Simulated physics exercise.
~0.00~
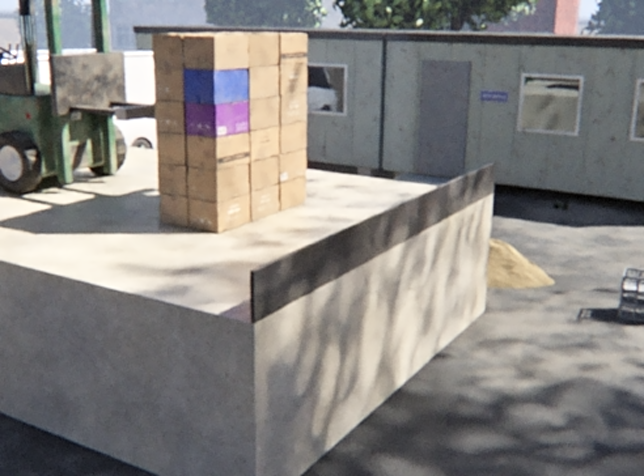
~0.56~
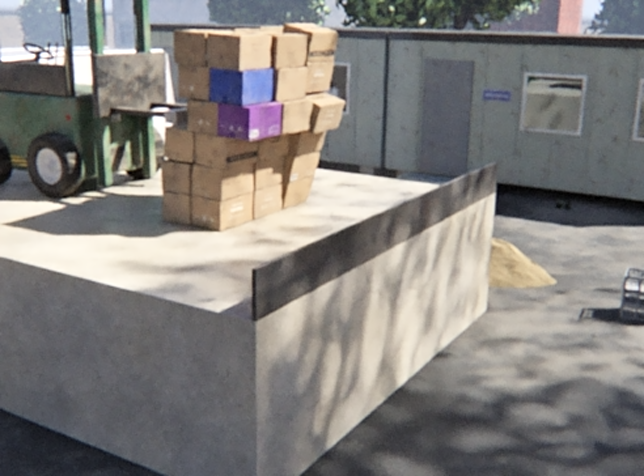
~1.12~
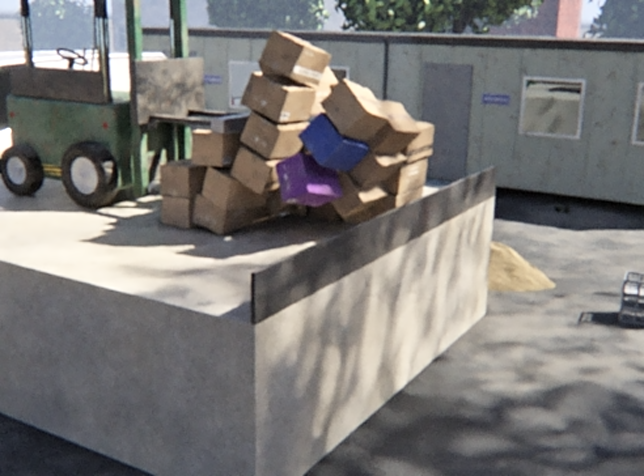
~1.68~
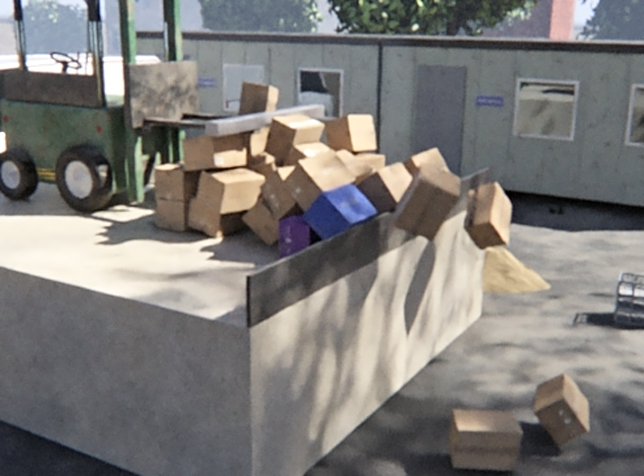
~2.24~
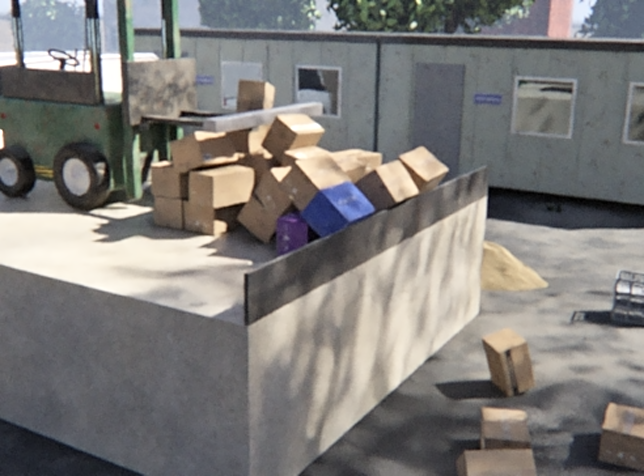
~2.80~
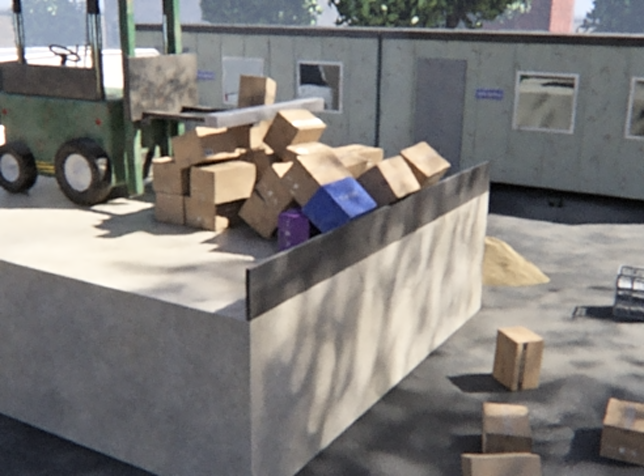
Green forklift pushing a tall stack of cartons rightward, toppling it into a heap against a low board, several tumbling to the ground.
